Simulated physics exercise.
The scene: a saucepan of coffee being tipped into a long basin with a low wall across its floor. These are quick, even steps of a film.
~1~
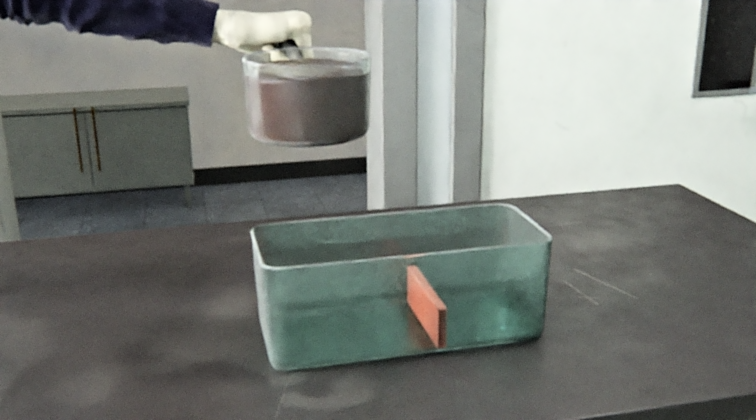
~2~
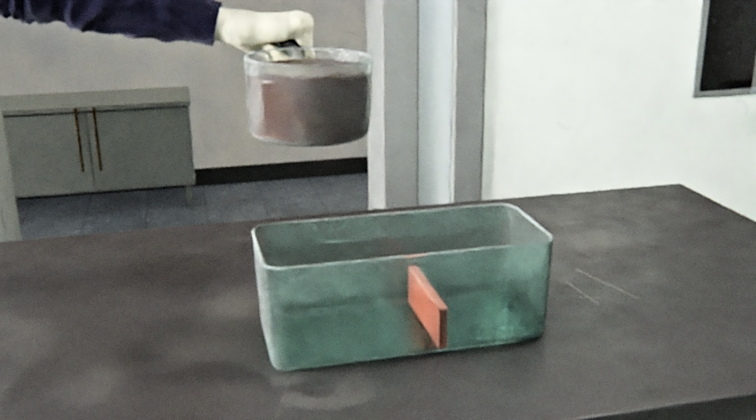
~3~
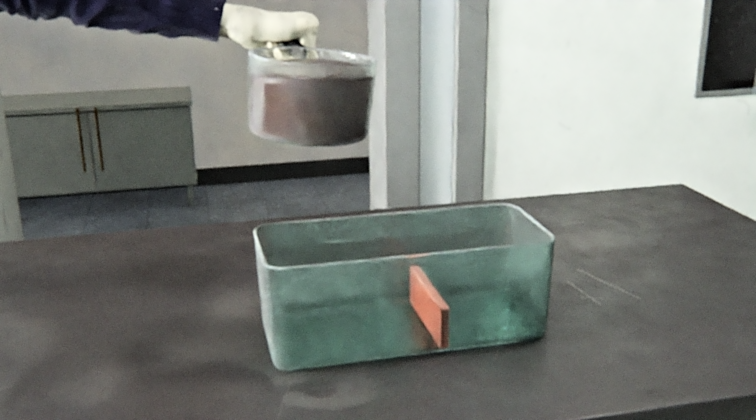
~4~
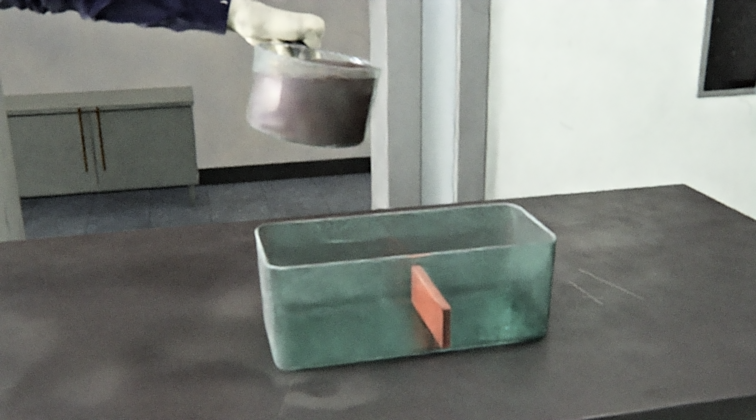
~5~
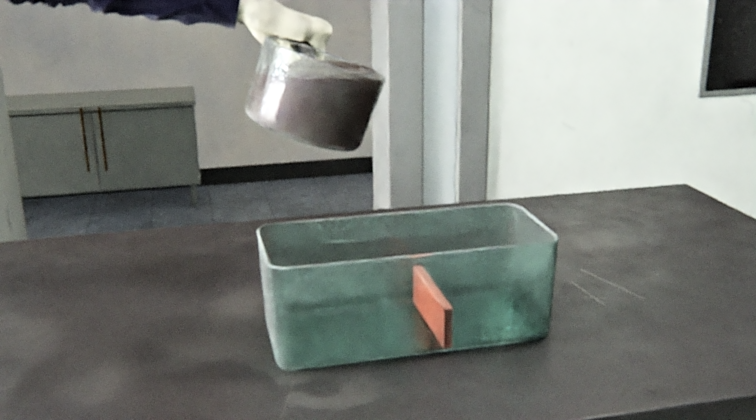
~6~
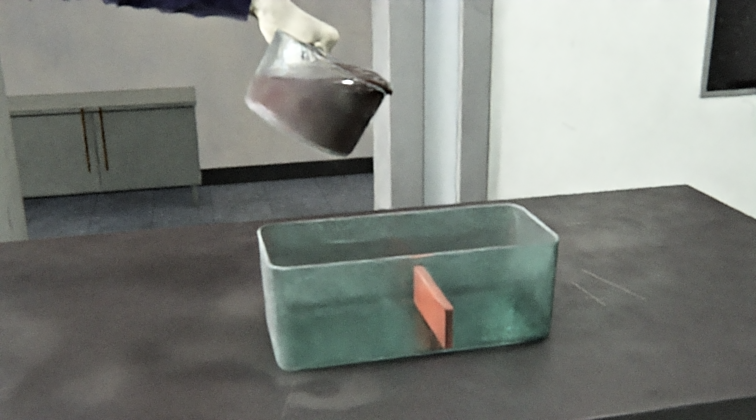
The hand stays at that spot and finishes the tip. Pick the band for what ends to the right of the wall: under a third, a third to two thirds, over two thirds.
The share right of the wall is between a third and two thirds.
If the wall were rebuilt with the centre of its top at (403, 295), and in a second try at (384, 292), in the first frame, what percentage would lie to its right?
The first gives 85 %, the second 90 %.
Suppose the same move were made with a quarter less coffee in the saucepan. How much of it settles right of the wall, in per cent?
Near 45 %.
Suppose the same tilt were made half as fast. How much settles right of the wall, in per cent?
Some 70 per cent.
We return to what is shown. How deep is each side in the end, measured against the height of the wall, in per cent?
Some 30 per cent left and 60 right.
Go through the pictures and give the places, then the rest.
The first picture shows tilt 0°; pouring edge (368, 56); surface from (246, 70) to (365, 65); the long basin's rim runs from (257, 248) to (532, 222); the wall's top is at (426, 287).
The second picture shows tilt 1°; pouring edge (370, 57); surface from (248, 70) to (367, 65).
The third picture shows tilt 5°; pouring edge (374, 61); surface from (252, 70) to (369, 67).
The fourth picture shows tilt 12°; pouring edge (378, 69); surface from (255, 70) to (375, 68).
The fifth picture shows tilt 21°; pouring edge (382, 79); surface from (257, 75) to (381, 72).
The sixth picture shows tilt 31°; pouring edge (384, 91); surface from (253, 80) to (383, 83); 4 per cent is over the edge.
A moment on, the saucepan is tipped on its side and 41 per cent is still to pour, 2 is left of the wall and 14 right of it.
Next, the saucepan is tipped right over and 10 per cent is still to pour, 19 is left of the wall and 58 right of it.
Then the saucepan is tipped right over and 2 per cent is still to pour, 34 is left of the wall and 59 right of it.
Later the saucepan is tipped right over and 0 per cent is still to pour, 39 is left of the wall and 59 right of it.
At rest 40 per cent lies left of the wall, 59 right of it and 1 outside.
